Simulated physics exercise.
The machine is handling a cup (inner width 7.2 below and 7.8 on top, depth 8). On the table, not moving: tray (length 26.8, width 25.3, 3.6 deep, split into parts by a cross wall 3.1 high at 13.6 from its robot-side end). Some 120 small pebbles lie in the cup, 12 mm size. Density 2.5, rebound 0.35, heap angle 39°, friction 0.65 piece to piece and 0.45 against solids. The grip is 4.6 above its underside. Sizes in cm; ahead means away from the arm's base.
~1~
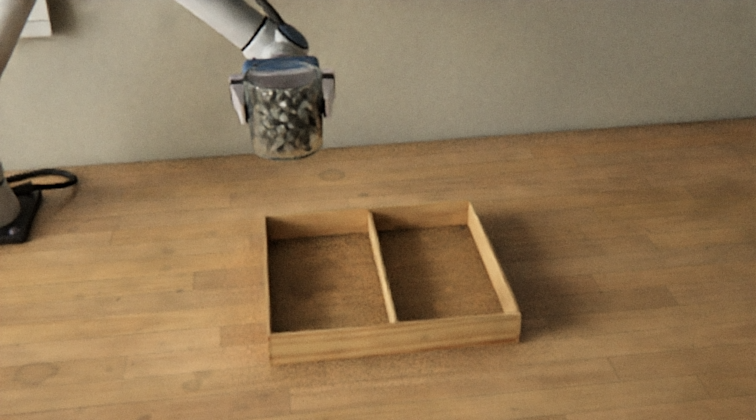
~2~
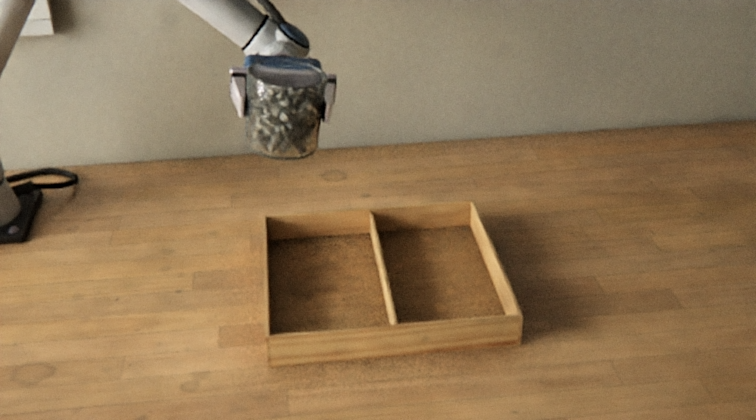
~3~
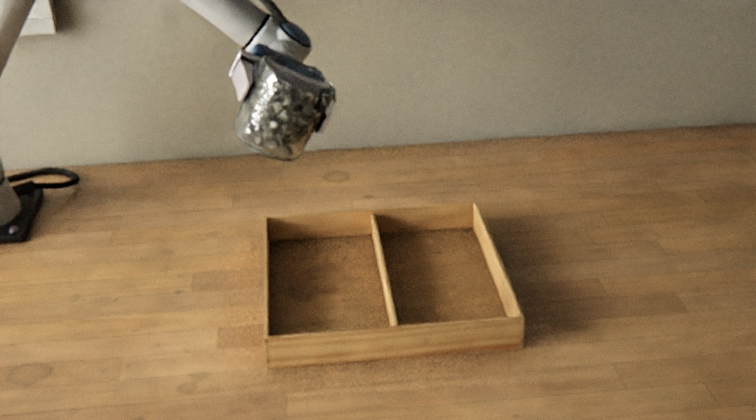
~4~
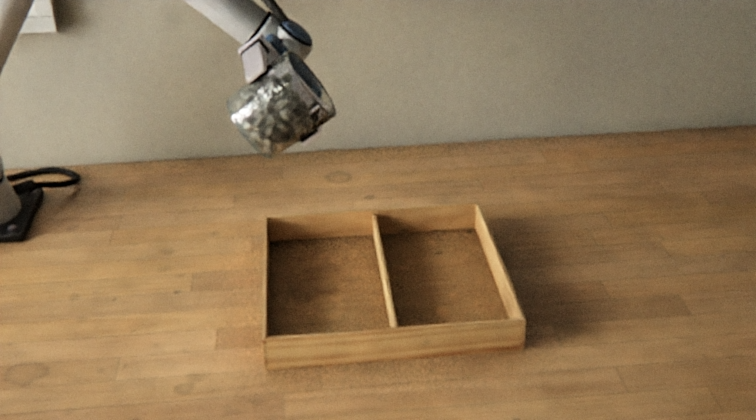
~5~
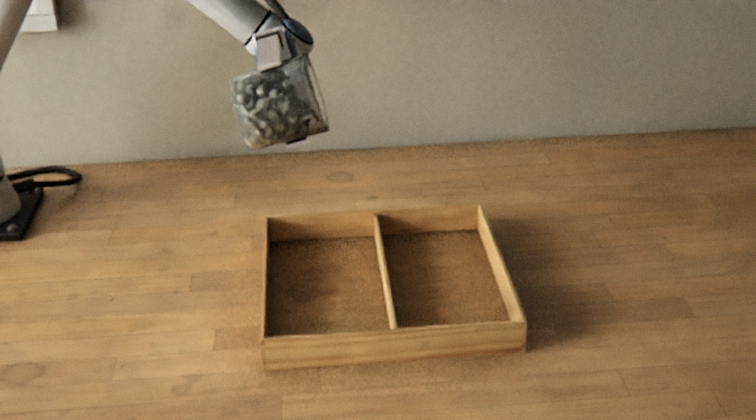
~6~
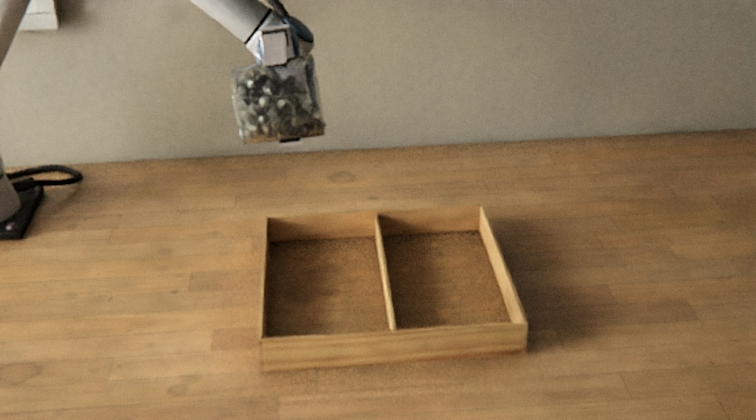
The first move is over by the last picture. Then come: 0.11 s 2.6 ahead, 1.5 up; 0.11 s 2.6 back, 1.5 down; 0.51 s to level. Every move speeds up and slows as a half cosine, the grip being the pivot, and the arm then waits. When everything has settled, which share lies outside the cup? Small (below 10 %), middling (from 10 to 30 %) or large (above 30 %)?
Outside the cup the share is large, above 30 %.
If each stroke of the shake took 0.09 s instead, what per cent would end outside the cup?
It would be near 60 per cent.
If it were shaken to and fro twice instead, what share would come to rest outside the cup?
Then about 60 per cent.
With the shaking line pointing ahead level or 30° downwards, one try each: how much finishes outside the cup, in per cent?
About 35 and 15 per cent.
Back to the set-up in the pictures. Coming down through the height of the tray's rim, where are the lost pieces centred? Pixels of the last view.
Around (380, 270).
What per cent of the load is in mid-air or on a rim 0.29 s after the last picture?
Roughly 28 per cent.
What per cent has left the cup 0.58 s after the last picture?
Some 40 per cent.
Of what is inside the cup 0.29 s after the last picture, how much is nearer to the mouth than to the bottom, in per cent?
Some 60 per cent.
Then, 0.29 s after the last picture, tilted 80° forward, highest piece 25 above the table; 81 in the cup, 5 in the far-side part, 1 in the robot-side part, 33 in flight or on a rim.
Then, 0.58 s after the last picture, tilted 16° forward, highest piece 26 above the table; 75 in the cup, 23 in the robot-side part, 22 in the far-side part.
Then, 0.93 s after the last picture, level, highest piece 25 above the table; 75 in the cup, 23 in the robot-side part, 22 in the far-side part.
Then, 1.98 s after the last picture, level, highest piece 25 above the table; 75 in the cup, 23 in the robot-side part, 22 in the far-side part.
Final count, 75 in the cup, 23 in the robot-side part, 22 in the far-side part. That is 38 % outside the cup.
